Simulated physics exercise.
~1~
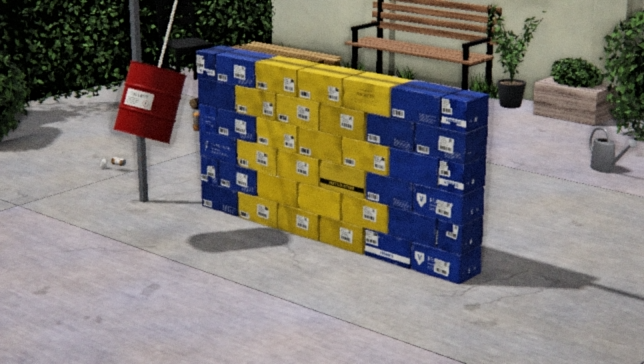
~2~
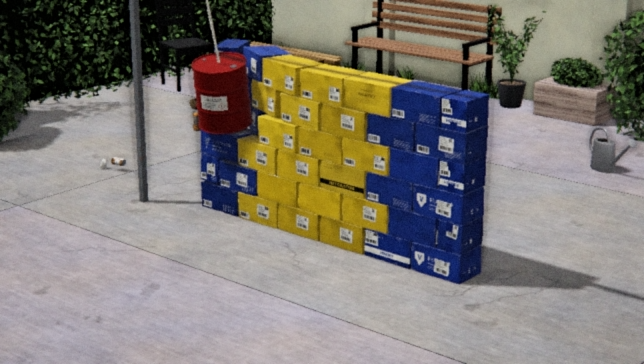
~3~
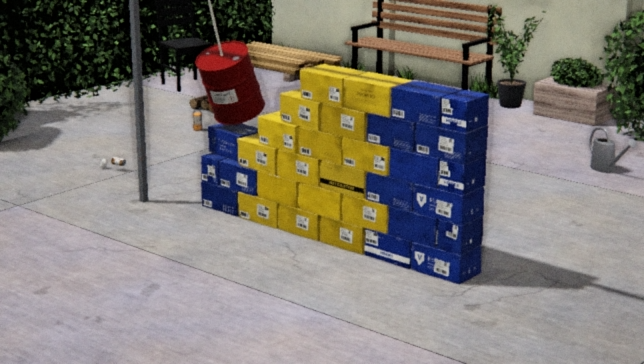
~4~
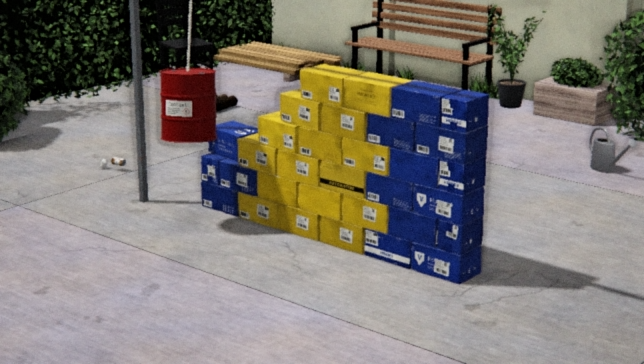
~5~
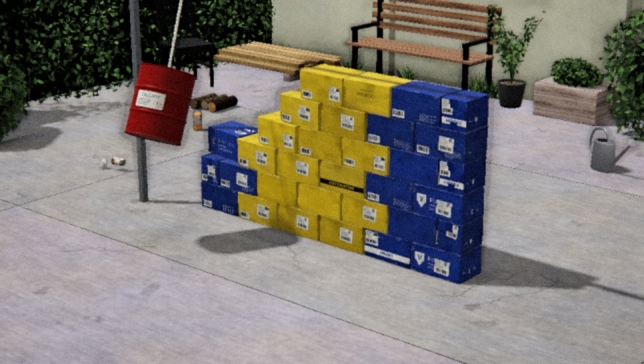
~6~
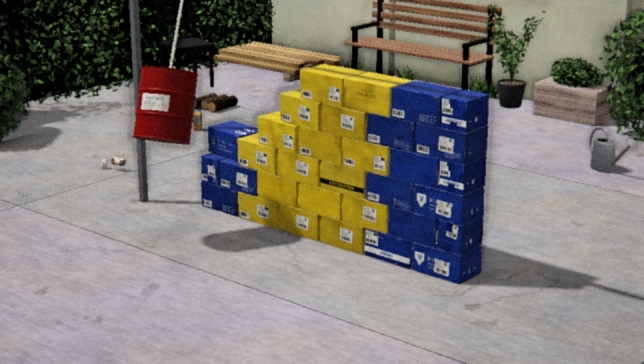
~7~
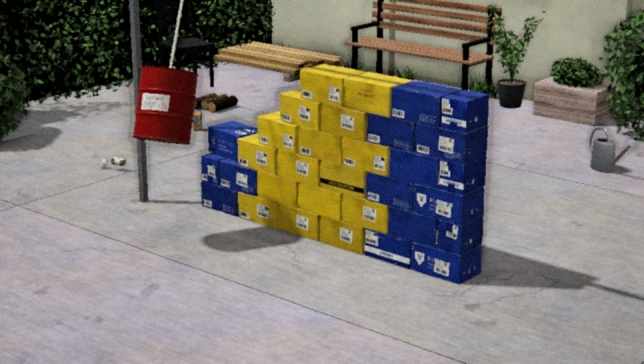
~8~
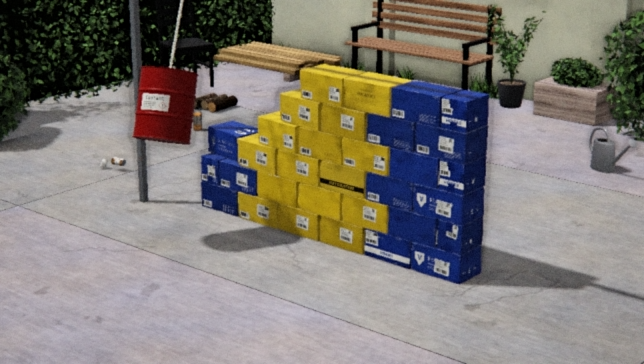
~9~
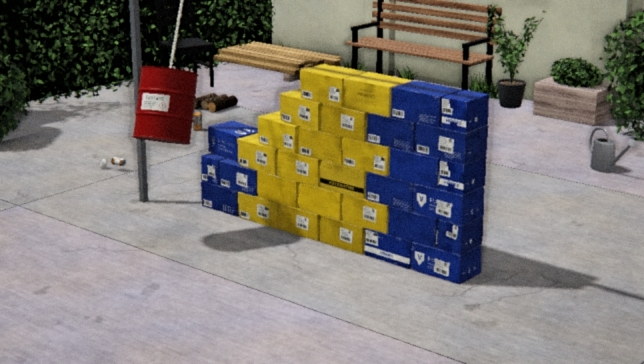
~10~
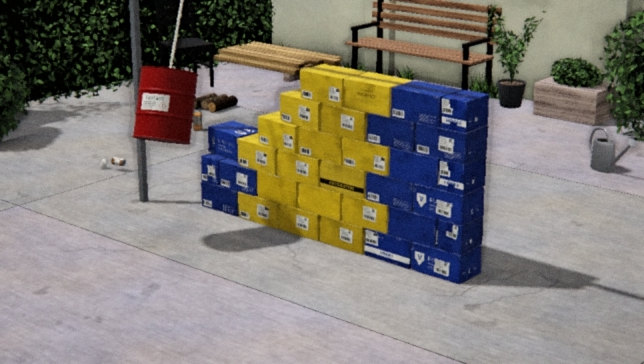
A red drum hanging on a line swings into the left end of a free-standing wall of blue and yellow parcels on a paved patio, seen from slightly above by a still camera. A grey pole stands at left, with hedges, a wooden bench and potted plants behind. The drum moves right and knocks away the upper blue parcels at that end, along with a little of the yellow. It then swings back left toward the pole and hangs there at a slant. The left end is left stepped and lower, while most yellow parcels and the blue right end stay standing.
